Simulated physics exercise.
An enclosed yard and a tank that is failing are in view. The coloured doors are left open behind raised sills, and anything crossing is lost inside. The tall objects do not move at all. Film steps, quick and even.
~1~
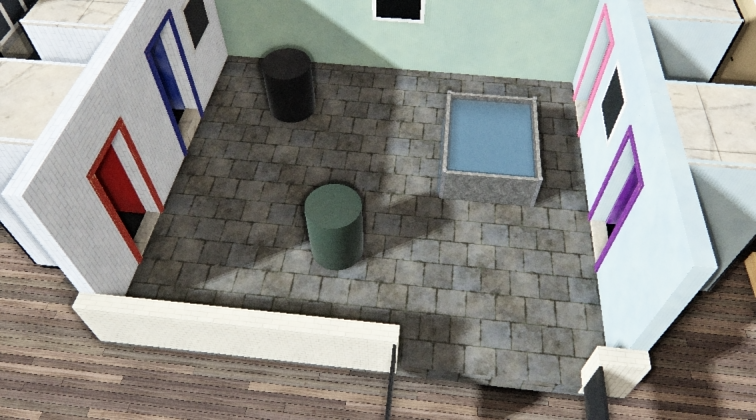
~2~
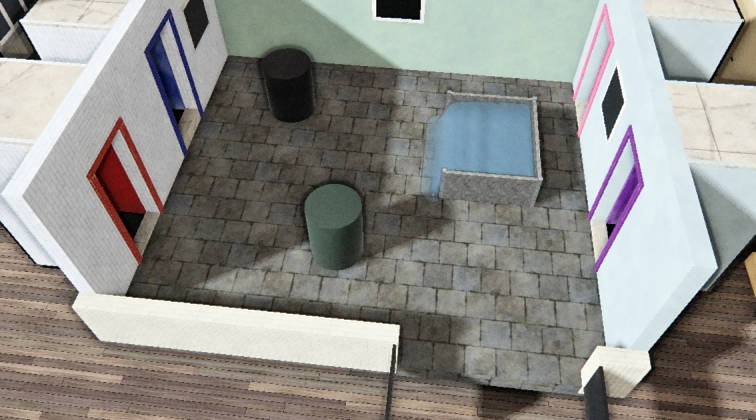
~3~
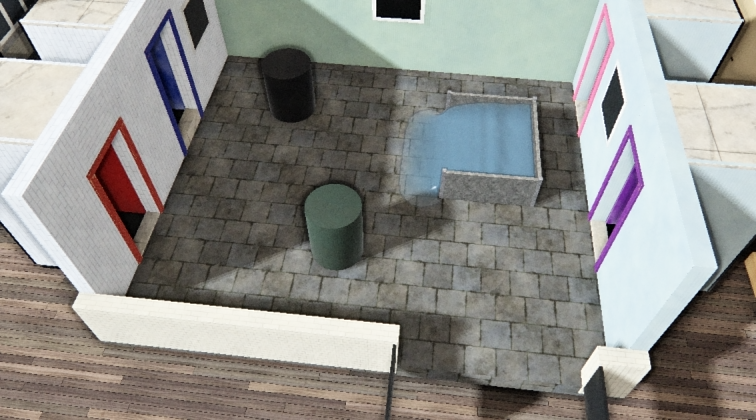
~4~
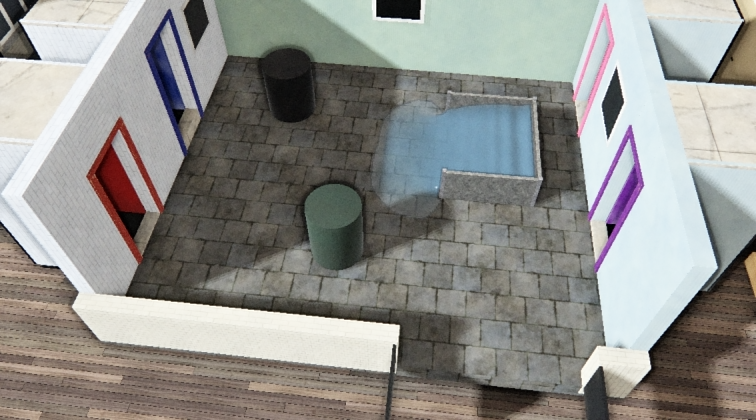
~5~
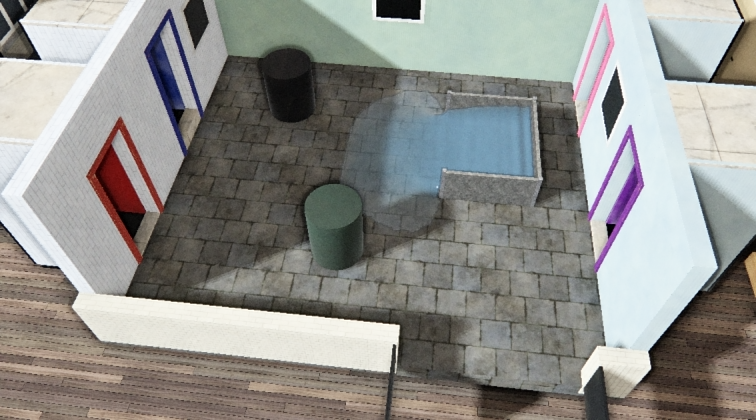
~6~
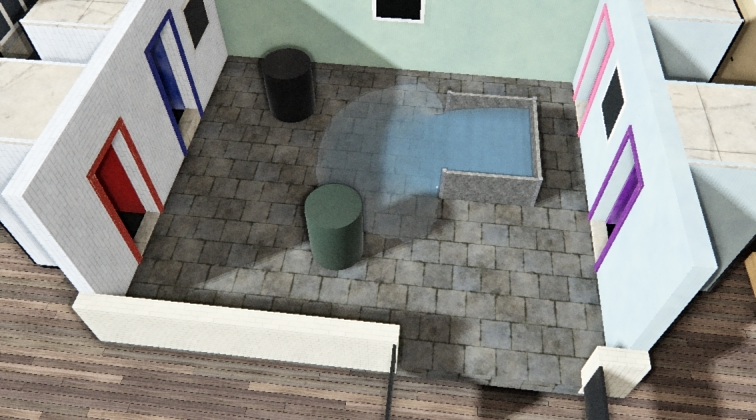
The video shows a walled yard with coloured doorways, a dark cylinder and a green cylinder standing still, as a water tank's left side opens and water pours out, spreading leftward across the stone paving toward the green cylinder.
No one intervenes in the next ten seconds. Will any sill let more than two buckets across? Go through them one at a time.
The pink door does not; the purple door does not; the blue door does not; the red door does.
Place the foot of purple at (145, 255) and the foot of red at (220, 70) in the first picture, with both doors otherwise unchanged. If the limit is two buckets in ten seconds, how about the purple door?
For the purple door, it gets beyond it.
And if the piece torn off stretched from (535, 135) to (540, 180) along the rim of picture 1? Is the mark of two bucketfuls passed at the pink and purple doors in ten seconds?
Here the pink door gets too much, and the purple door gets too much.
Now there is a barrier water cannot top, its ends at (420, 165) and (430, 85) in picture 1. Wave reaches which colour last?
That'd be the purple door.
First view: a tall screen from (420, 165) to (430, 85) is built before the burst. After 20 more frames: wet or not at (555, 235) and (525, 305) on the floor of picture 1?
As listed: Clear, not flooded.
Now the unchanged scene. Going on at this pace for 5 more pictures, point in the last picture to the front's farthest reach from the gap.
The front tops out at about (204, 160).
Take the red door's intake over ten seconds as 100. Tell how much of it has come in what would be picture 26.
Approximately 50 per cent.
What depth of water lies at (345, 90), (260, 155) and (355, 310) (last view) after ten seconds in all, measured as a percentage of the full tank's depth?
In order: Roughly 2, 4 and 8 in a hundred.
A moment on, water covers 35 % of the floor; the pink door not reached, the purple door not reached, the blue door not reached, the red door not reached.
Next, water covers 45 % of the floor; the pink door not reached, the purple door not reached, the blue door wet at the sill, nothing in, the red door not reached.
Then, water covers 55 % of the floor; the pink door not reached, the purple door not reached, the blue door wet at the sill, nothing in, the red door over two buckets in.
Later, water covers 70 % of the floor; the pink door not reached, the purple door not reached, the blue door wet at the sill, nothing in, the red door over two buckets in.
In the end, water covers 95 % of the floor; the pink door wet at the sill, nothing in, the purple door wet at the sill, nothing in, the blue door wet at the sill, nothing in, the red door far over two buckets in.
